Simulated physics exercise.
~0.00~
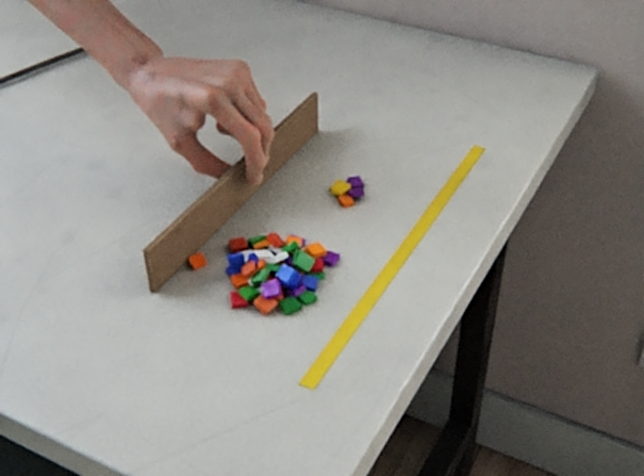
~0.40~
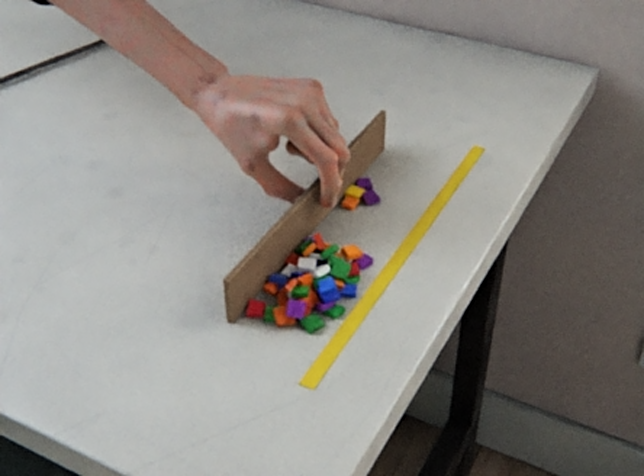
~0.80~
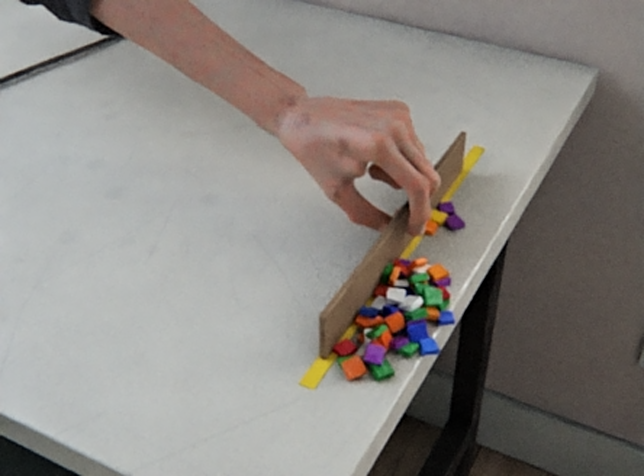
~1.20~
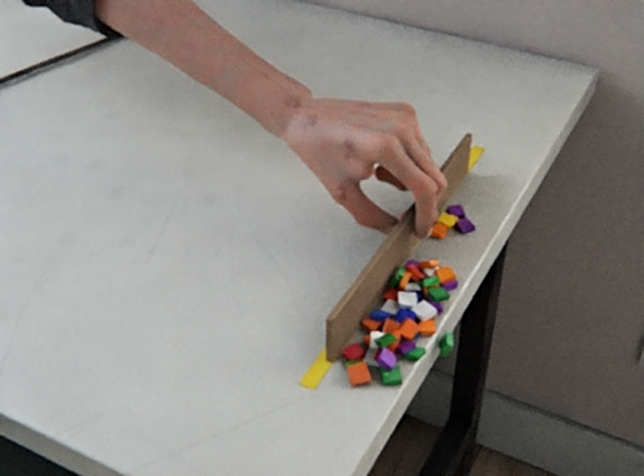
A hand slid an upright brown card rightward across a pale table, pushing a large heap and a small cluster of colourful bits past a yellow strip, then stopped there as a few from the nearer heap slipped over the edge and the cluster stayed on.
